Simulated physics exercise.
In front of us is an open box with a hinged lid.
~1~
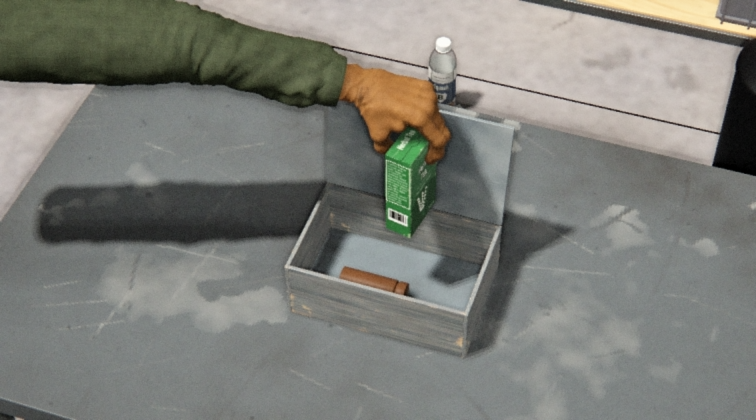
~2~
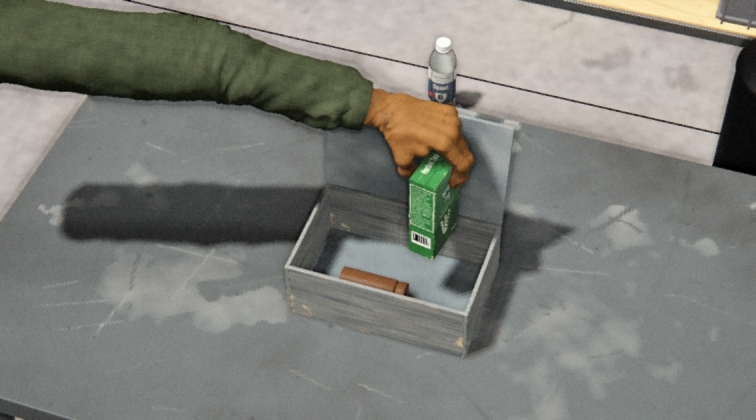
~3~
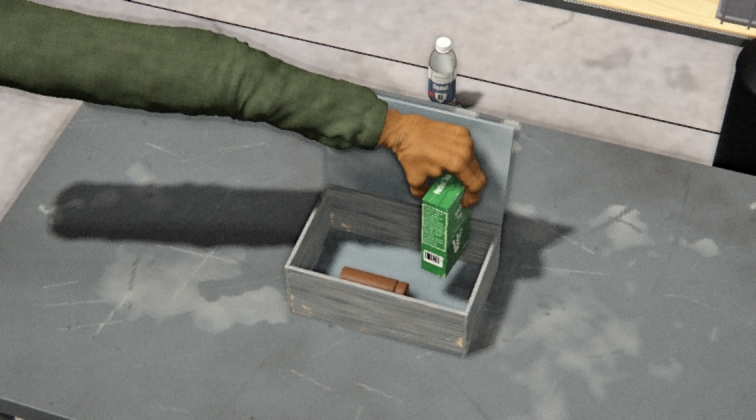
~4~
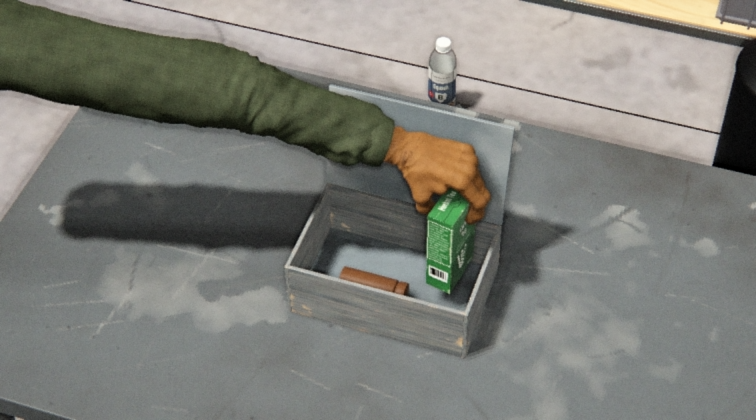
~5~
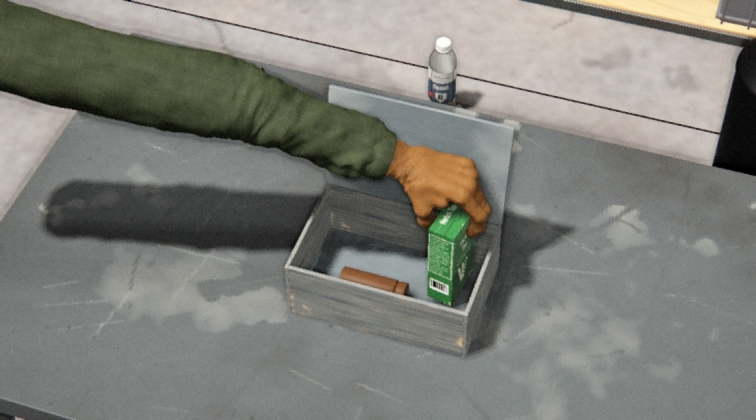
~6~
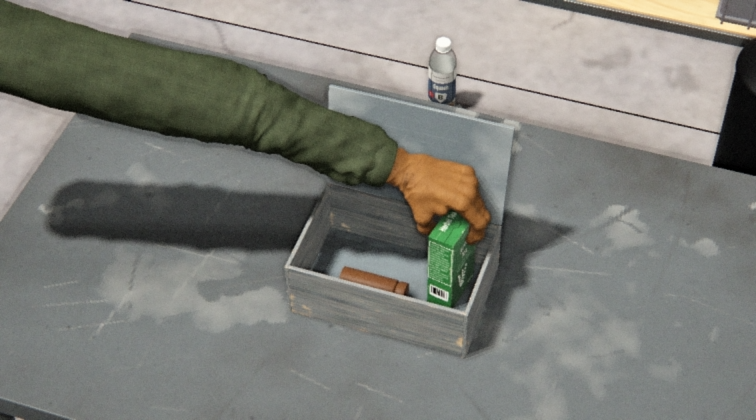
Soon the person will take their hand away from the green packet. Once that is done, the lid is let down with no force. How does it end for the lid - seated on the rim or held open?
The lid stays lifted.
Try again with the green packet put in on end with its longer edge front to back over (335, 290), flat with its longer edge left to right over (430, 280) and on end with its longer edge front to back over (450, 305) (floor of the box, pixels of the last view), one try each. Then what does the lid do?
In the first case it will not close; in the second case it sits on the rim; in the third case it is held up.
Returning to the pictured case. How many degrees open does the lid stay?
Measured angle - around 35°.
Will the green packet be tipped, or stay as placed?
Result: The green packet remains as it was set.
Then, 1.50 s on from there, lid 67° above the rim.
Then, 1.90 s on from there, lid 40° above the rim; green packet shifted a little near (441, 278).
In the end, lid 33° above the rim; moved from the start, green packet; brown shaker unmoved. At the end, from the last picture's camera, green packet near (436, 289).
